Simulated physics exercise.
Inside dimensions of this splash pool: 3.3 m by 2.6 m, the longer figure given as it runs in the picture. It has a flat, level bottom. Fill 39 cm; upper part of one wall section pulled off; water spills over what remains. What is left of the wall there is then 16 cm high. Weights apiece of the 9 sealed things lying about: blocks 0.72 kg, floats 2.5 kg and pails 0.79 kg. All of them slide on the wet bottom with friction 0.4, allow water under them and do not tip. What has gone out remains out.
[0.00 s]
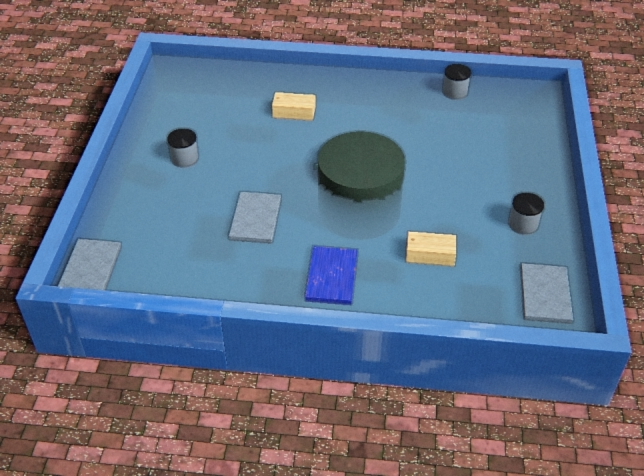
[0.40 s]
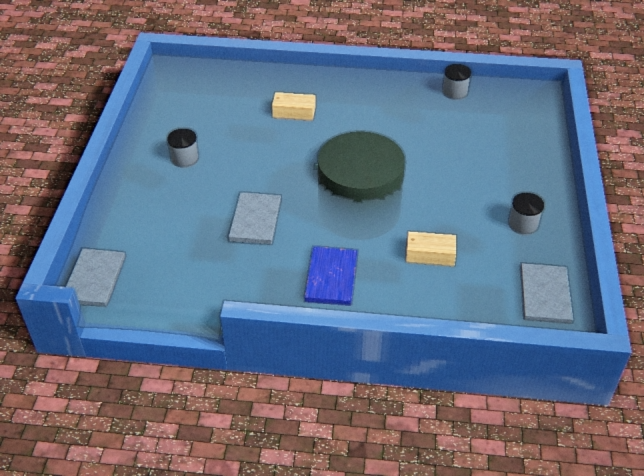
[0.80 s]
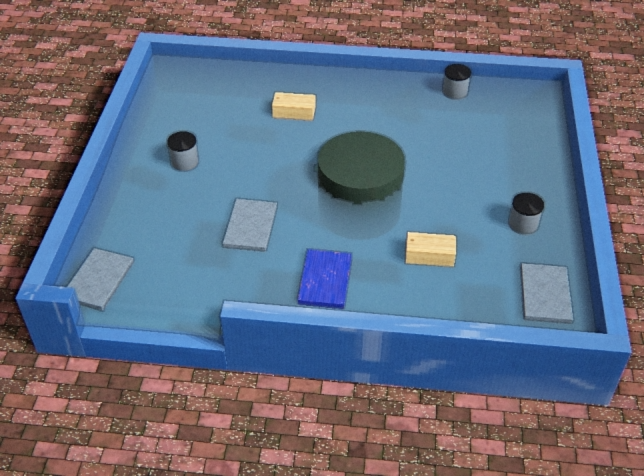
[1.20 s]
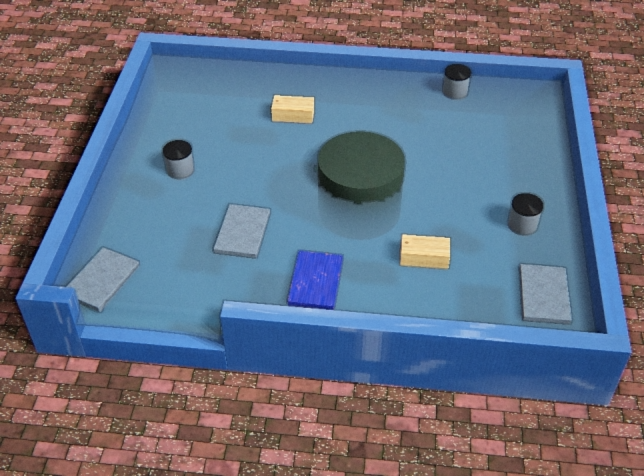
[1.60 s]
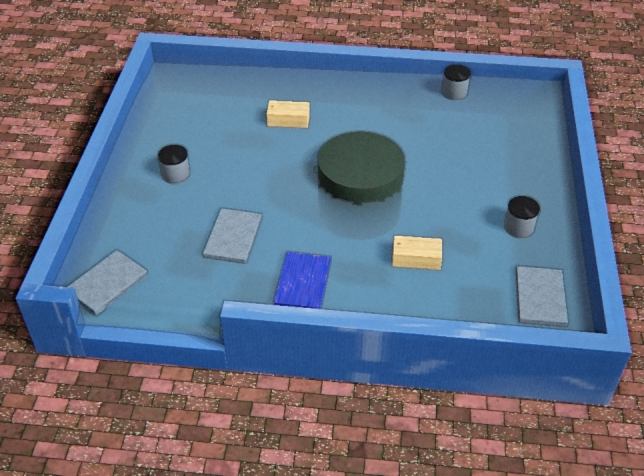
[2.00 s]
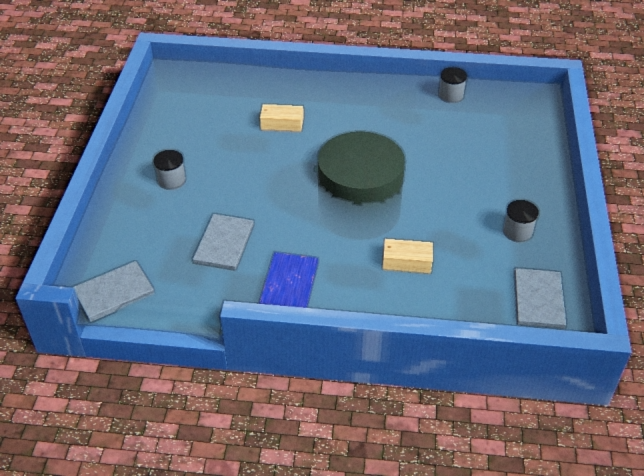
Floating blocks and pails drift slowly toward a gap that opens in the pool's front wall.
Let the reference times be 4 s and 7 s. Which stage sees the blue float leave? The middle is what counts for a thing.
It will be out only at the second time.
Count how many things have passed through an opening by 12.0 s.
The count by then is 3.
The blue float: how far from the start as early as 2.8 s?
Roughly 40 cm.
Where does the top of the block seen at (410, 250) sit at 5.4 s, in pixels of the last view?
Estimated top position: Near (367, 260).
After 2.8 s the blue float is near (264, 285), 0.4 m from its start, afloat; 1 of 9 are out; 8 afloat.
After 5.4 s the blue float is near (197, 302), 0.8 m from its start, afloat; 2 of 9 are out; 7 afloat.
After 8.0 s the blue float has gone out (at 5.8 s); 3 of 9 are out; 6 afloat.
After 12.0 s the blue float has gone out (at 5.8 s); 3 of 9 are out; 6 afloat.
